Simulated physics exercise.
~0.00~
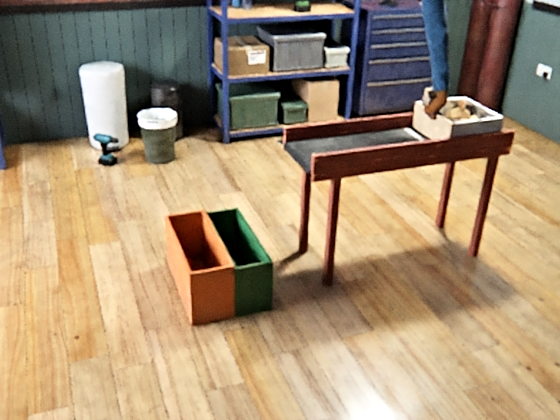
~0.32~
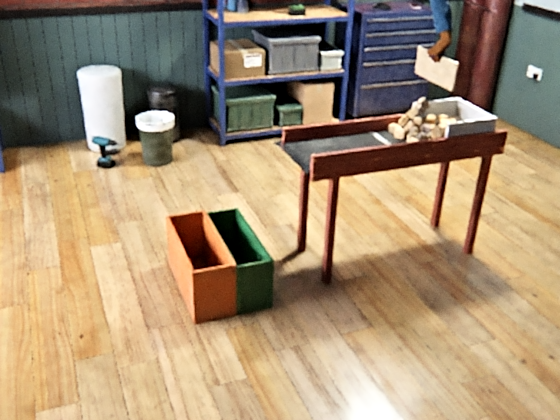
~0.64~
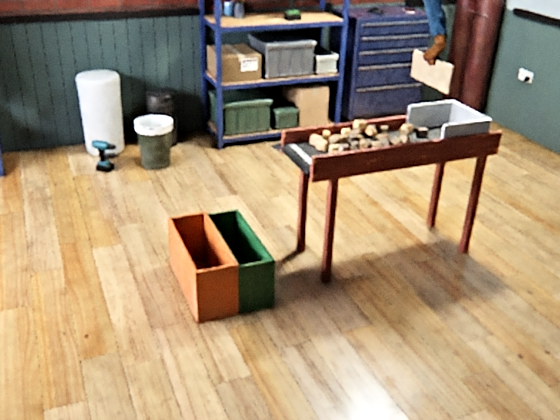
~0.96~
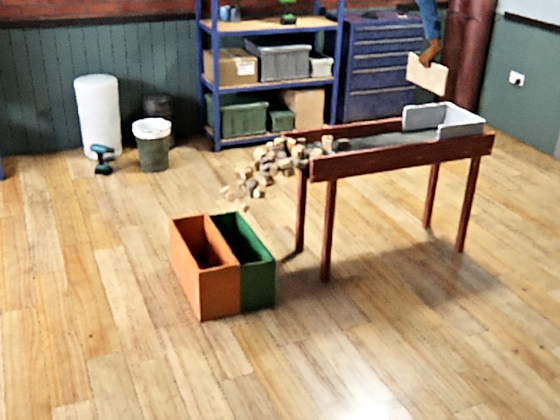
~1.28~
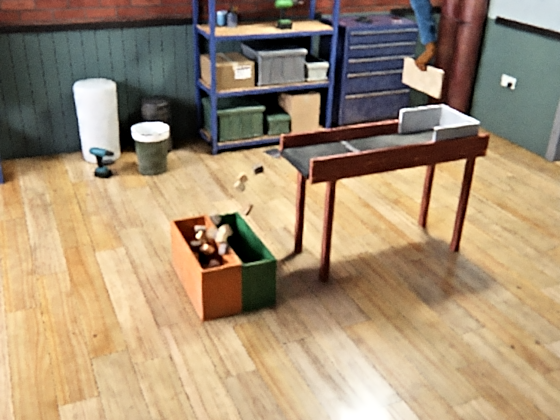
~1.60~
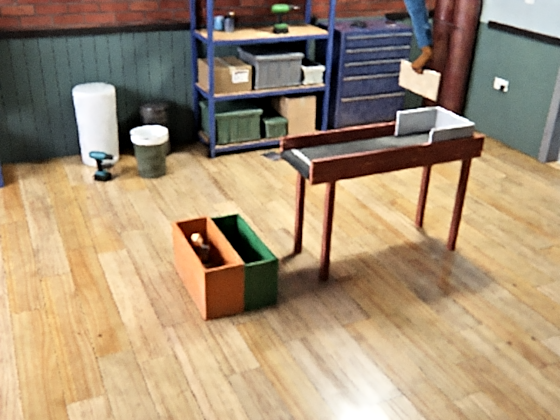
At the start, a pile of small wooden offcuts sits in a white pen at the right end of a long belt table, with an orange tub and a green tub side by side on the floor past its left end. A blue-sleeved arm lifts the pale gate, and the pieces ride left in a loose spread as the belt runs. They spill off the end in a thick cluster, tumbling down over the green tub toward the orange one. A few stragglers follow through the air. Finally, the belt is bare, and the offcuts lie in the orange tub while the green one looks empty.
